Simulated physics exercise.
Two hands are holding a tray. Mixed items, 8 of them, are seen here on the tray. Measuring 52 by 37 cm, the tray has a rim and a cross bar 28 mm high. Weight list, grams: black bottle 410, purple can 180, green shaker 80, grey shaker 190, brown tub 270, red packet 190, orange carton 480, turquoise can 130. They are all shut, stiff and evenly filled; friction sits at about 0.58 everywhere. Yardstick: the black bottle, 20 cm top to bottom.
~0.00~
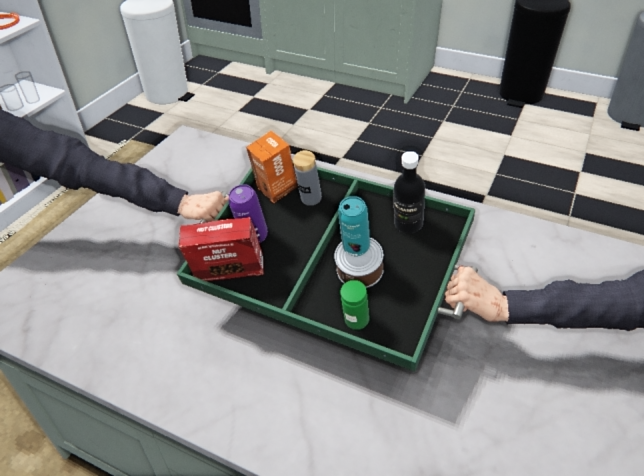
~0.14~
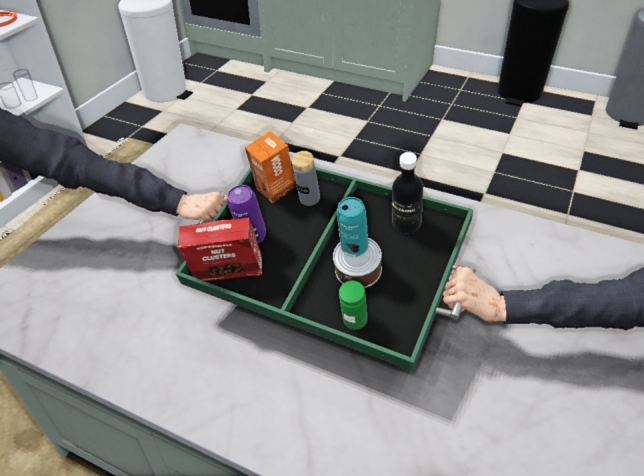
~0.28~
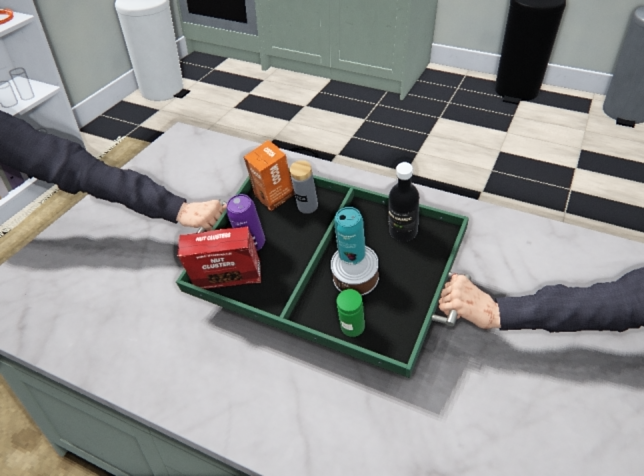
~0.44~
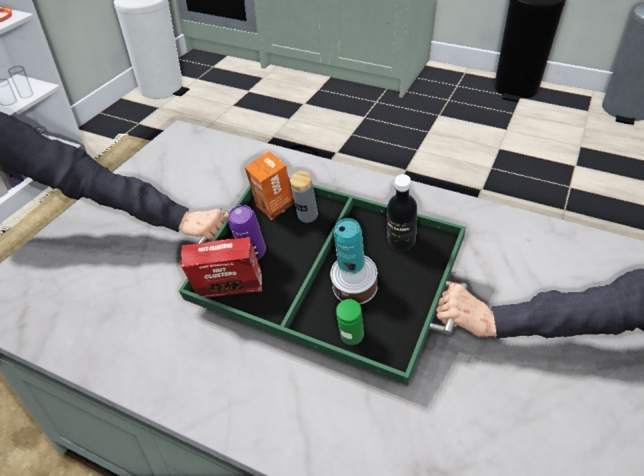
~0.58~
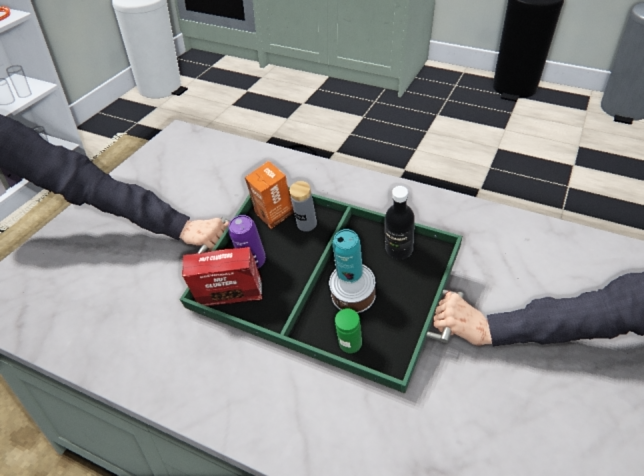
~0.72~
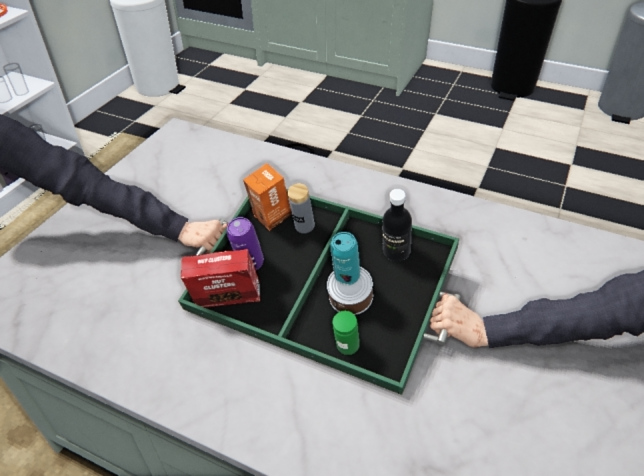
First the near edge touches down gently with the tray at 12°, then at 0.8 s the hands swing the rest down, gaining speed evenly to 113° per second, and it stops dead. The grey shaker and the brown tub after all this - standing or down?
Grey shaker down; brown tub standing.
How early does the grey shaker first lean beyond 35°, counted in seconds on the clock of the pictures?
It happens near 1.3 s.
Around 1.02 s, tray flat on the table; black bottle tipped 4° against what carries it.
Around 1.32 s, tray flat on the table; grey shaker tipped 56° against what carries it near (320, 210); black bottle tipped 11° against what carries it; turquoise can tipped 4° against what carries it.
Around 2.02 s, tray flat on the table; grey shaker now off the tray.
Finally (3.2 s), off the tray and tipped over, grey shaker; the other 7 still in place (within 5 cm). In the last view, grey shaker near (309, 203), brown tub near (352, 297).
